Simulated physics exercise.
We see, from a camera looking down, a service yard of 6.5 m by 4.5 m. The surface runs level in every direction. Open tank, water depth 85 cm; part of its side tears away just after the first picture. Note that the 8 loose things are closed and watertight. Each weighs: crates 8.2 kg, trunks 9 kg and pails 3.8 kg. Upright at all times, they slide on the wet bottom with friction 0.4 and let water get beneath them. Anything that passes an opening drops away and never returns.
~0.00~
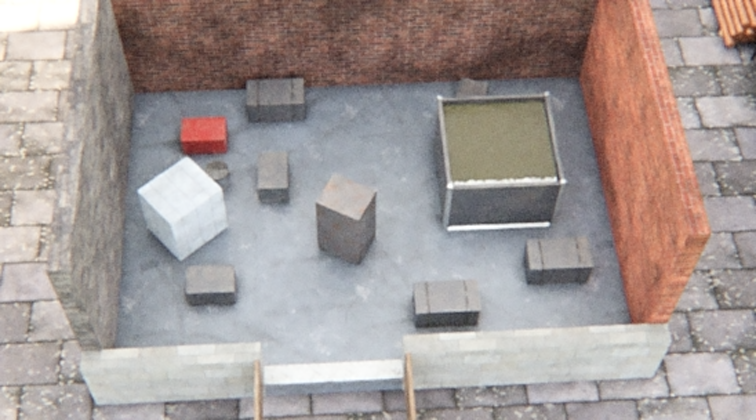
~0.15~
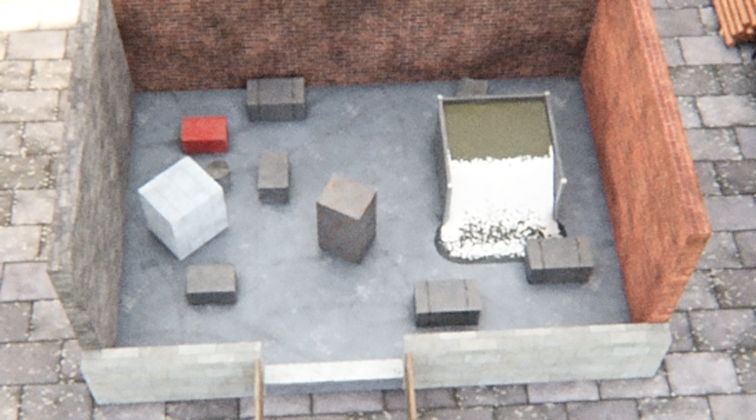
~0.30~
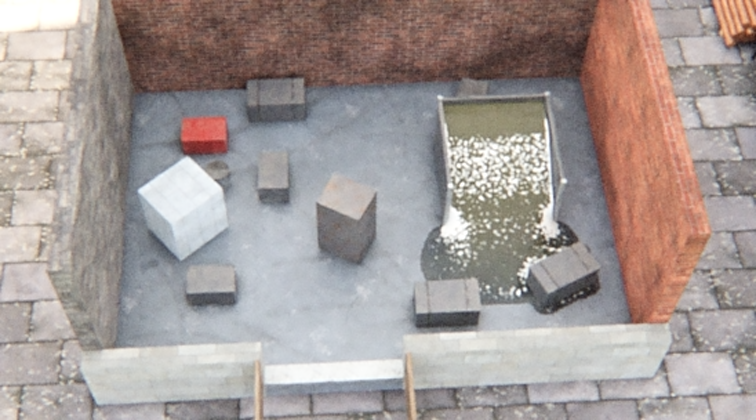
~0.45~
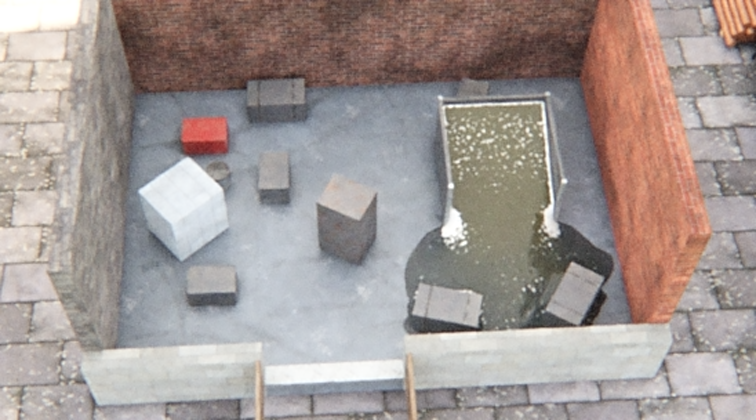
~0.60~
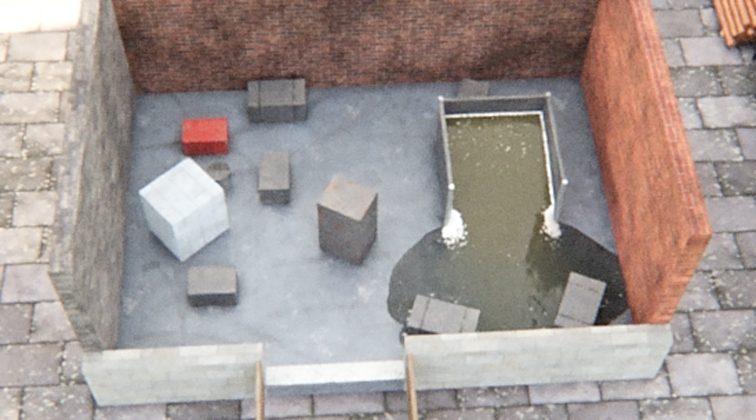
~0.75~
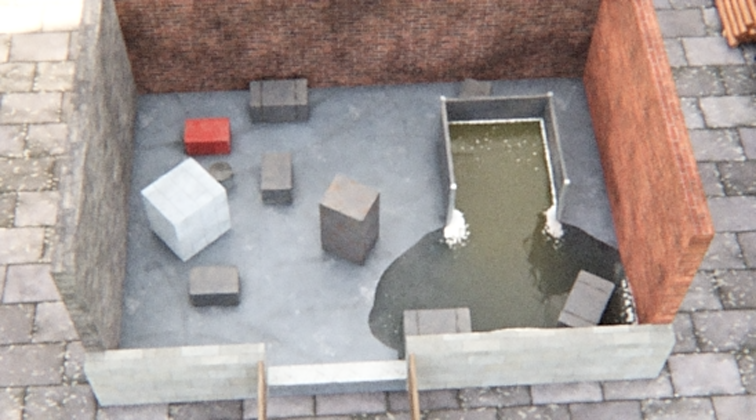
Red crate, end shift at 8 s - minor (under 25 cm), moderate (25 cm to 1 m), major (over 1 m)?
It ends some way off.
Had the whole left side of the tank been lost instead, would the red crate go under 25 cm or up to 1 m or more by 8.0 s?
I'd expect the red crate to have ended up far off.
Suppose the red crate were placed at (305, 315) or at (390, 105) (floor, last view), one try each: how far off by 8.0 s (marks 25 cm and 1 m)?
Try one, it is swept a long way; try two, it is swept a long way.
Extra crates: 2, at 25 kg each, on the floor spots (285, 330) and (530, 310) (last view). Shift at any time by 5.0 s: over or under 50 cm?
Beyond the mark, beyond the mark.
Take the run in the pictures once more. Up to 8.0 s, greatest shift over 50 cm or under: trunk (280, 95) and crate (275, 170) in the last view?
First one went too far, second one stayed inside.
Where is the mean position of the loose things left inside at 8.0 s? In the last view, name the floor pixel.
I'd put it close to (225, 194) in the last view.
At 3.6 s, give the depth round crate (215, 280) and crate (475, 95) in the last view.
Close to 8 and 2 centimetres.
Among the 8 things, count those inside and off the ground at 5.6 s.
The count is 4.
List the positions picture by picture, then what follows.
The red crate at (203, 129) rests on the ground; 1.9 m2 under water; 0 of 8 have shifted, in the first picture.
The red crate at (204, 128) rests on the ground; 2.8 m2 under water; 0 of 8 have shifted, in the second picture.
The red crate at (204, 129), on the bottom; 3.9 m2 under water; 1 of 8 have shifted, in the third picture.
The red crate at (204, 129), on the bottom; 5.3 m2 under water; 2 of 8 have shifted, in the fourth picture.
The red crate at (205, 130), on the bottom; 6.7 m2 under water; 2 of 8 have shifted, in the fifth picture.
The red crate at (207, 130), on the bottom; 7.5 m2 under water; 2 of 8 have shifted, in the sixth picture.
After 1.6 s the red crate is near (207, 130), 0.0 m from its start, aground; 0 of 8 are out; 2 afloat.
After 3.6 s the red crate is near (207, 130), 0.0 m from its start, aground; 0 of 8 are out; 2 afloat.
After 5.6 s the red crate is near (207, 130), 0.0 m from its start, aground; 0 of 8 are out; 4 afloat.
After 8.0 s the red crate is near (183, 152), 0.5 m from its start, afloat; 0 of 8 are out; 7 afloat.
